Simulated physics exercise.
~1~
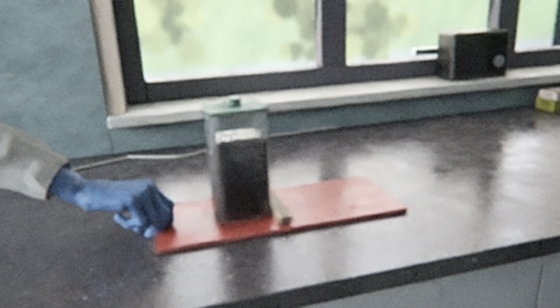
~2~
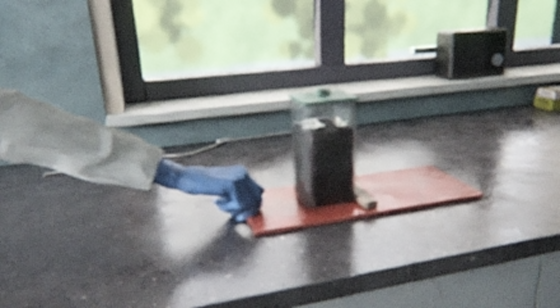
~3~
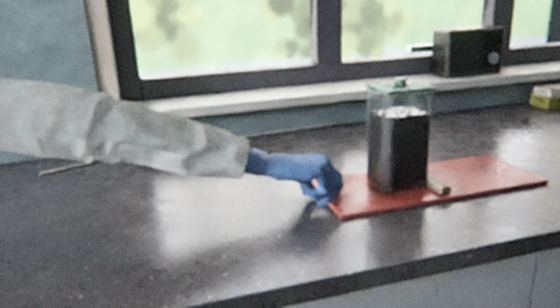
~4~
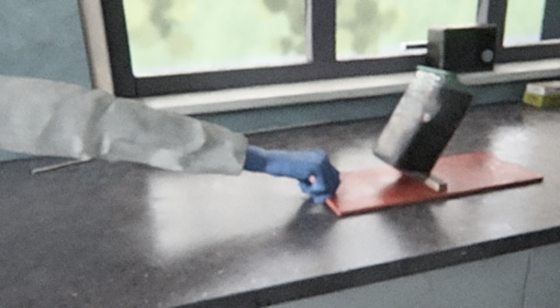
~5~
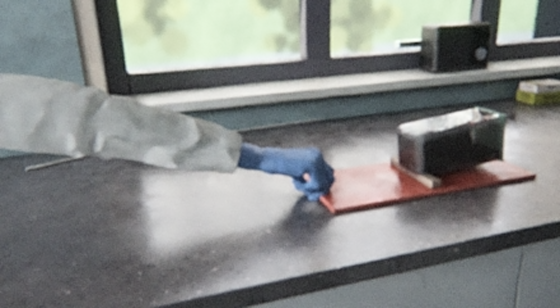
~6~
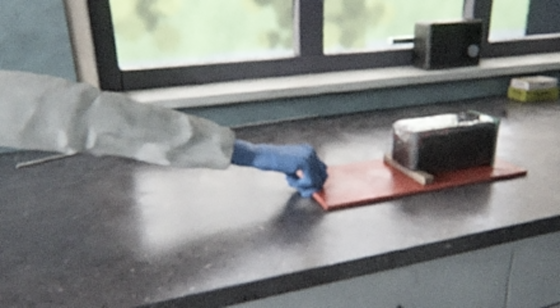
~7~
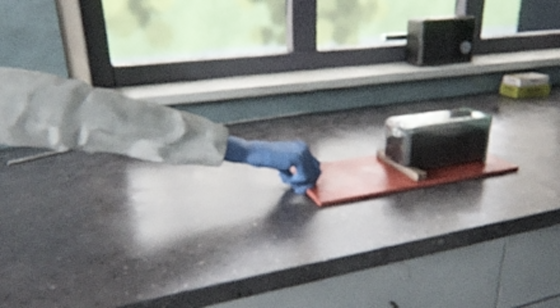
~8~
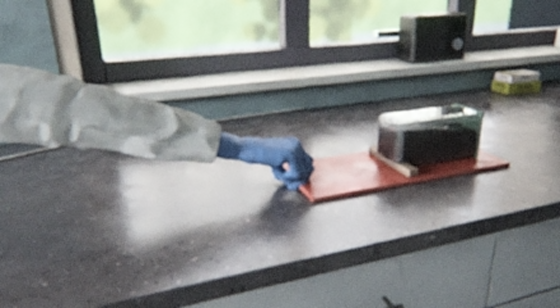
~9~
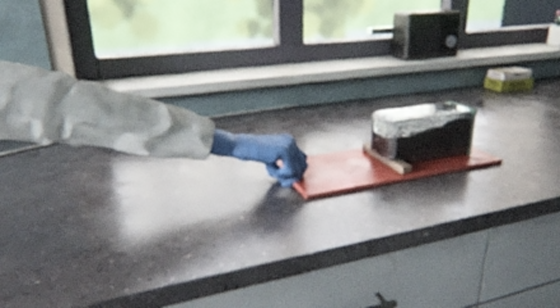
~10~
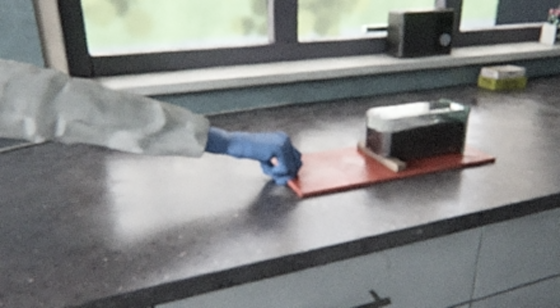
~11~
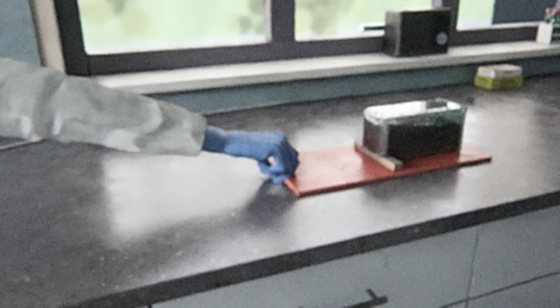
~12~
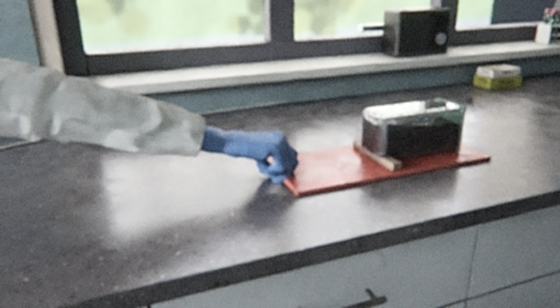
A blue-gloved hand in a pale grey sleeve grips the left end of a flat red board on a dark, glossy countertop, seen from slightly above with a window behind. On the board stands a clear capped container of dark liquid, its foot against a low batten, while a small black appliance sits on the sill. The hand slides the board to the right, then stops. The container tips over the batten to the right and lands on its side. It stays lying there, still capped, with the hand holding the board as the view drifts slightly right.
